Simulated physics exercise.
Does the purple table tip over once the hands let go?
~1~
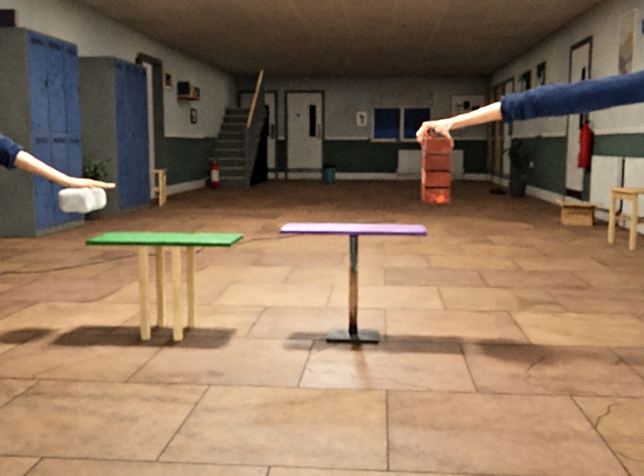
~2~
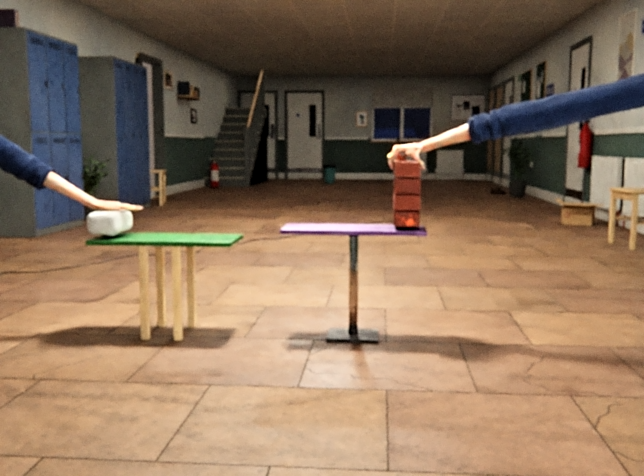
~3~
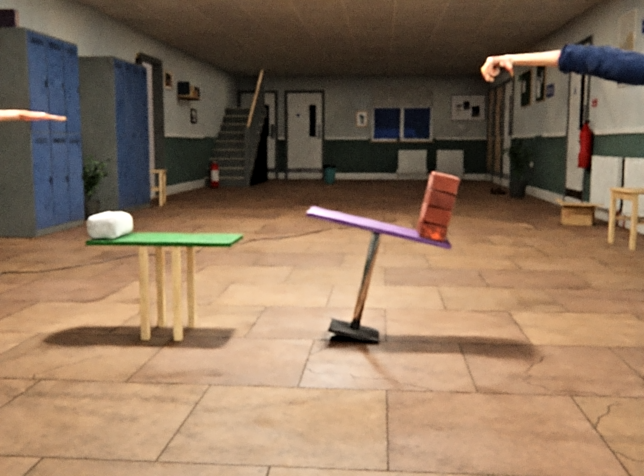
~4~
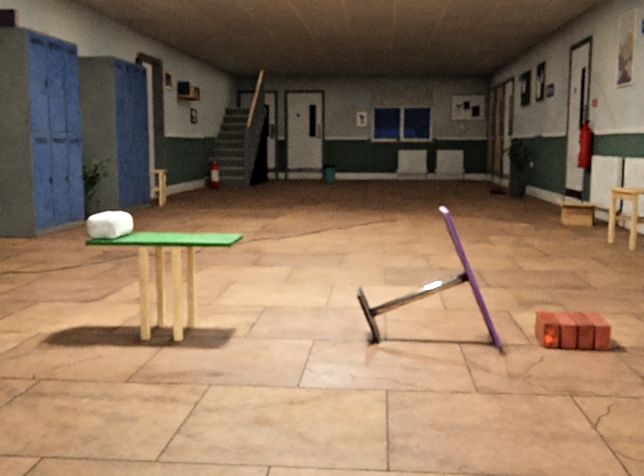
Yes, the purple table tips over to the right and the bricks end up on the floor, while the green table stays standing with the white cushion on it.
